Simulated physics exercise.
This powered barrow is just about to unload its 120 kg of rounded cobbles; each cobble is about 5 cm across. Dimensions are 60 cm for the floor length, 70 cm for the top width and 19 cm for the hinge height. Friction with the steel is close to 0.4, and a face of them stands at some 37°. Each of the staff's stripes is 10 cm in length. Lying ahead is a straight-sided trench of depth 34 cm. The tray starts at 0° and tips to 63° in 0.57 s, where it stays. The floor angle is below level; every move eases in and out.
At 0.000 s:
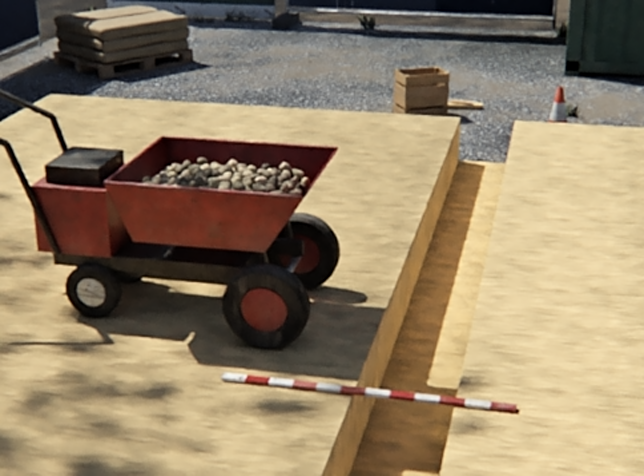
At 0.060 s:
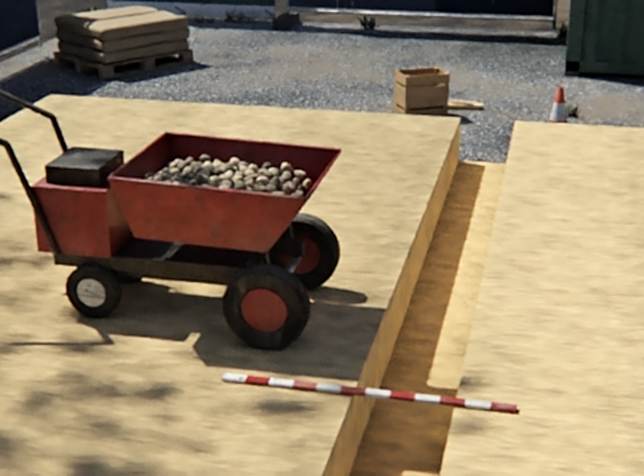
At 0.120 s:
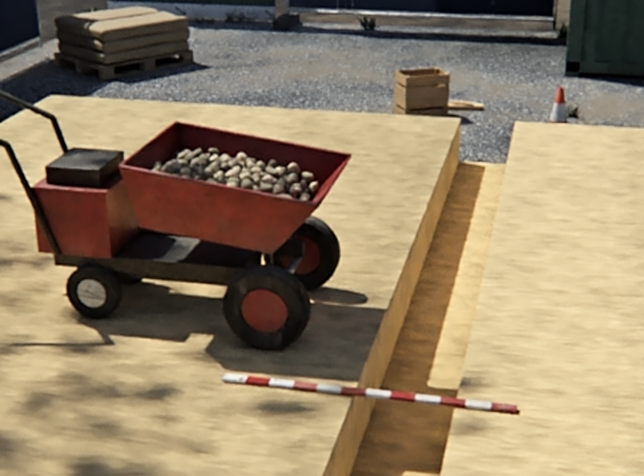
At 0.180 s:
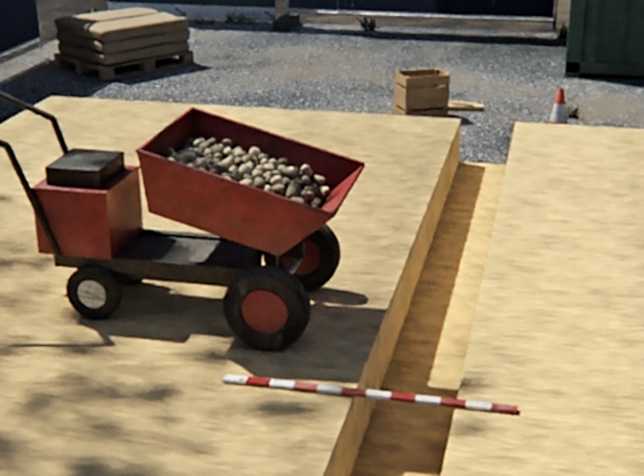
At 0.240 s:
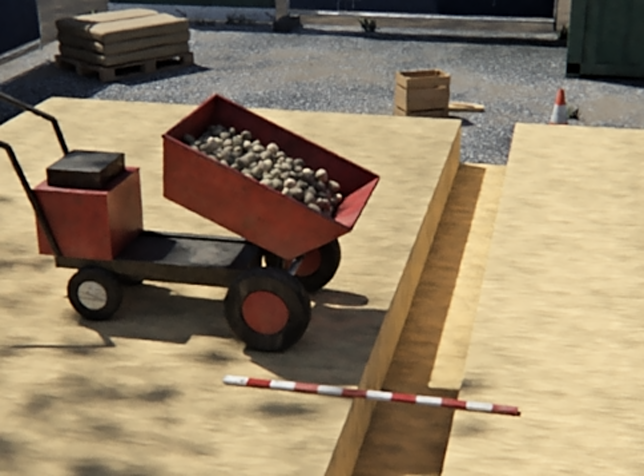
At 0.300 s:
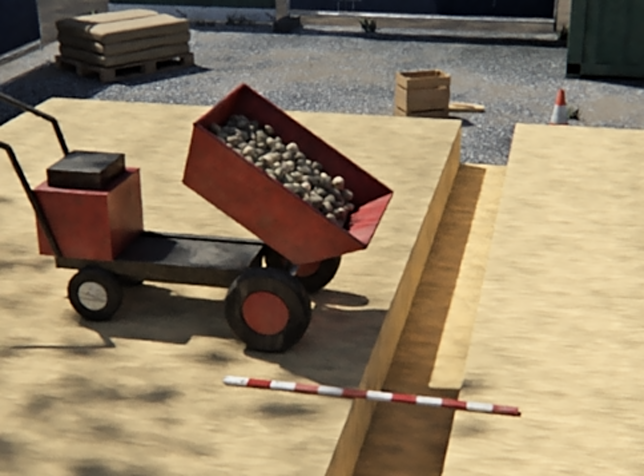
The red tray of a small barrow tilts steadily forward, its rounded stones shifting toward the lip.
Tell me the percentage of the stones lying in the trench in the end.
Close to 49 %.
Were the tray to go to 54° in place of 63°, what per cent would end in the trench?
Then about 30 per cent.
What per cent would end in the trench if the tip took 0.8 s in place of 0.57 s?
It would be near 55 percent.
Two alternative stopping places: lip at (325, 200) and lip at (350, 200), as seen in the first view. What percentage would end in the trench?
Close to 30 percent in the first case, 20 percent in the second.
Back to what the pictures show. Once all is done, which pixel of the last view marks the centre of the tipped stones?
Roughly at (454, 386).
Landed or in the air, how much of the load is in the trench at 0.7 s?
About 10%.
After 0.4 s the floor is at 53°; 100 % in the tray; the foremost stones are at (365, 246).
After 0.7 s the floor is at 63°; 90 % in the tray, 10 % in the trench; the foremost stones are at (457, 318).
After 1.0 s the floor is at 63°; 41 % in the tray, 31 % in the trench, 28 % past the trench; the foremost stones are at (610, 346).
After 3.0 s the floor is at 63°; 22 % in the tray, 49 % in the trench, 29 % past the trench; the foremost stones are past the picture's edge.
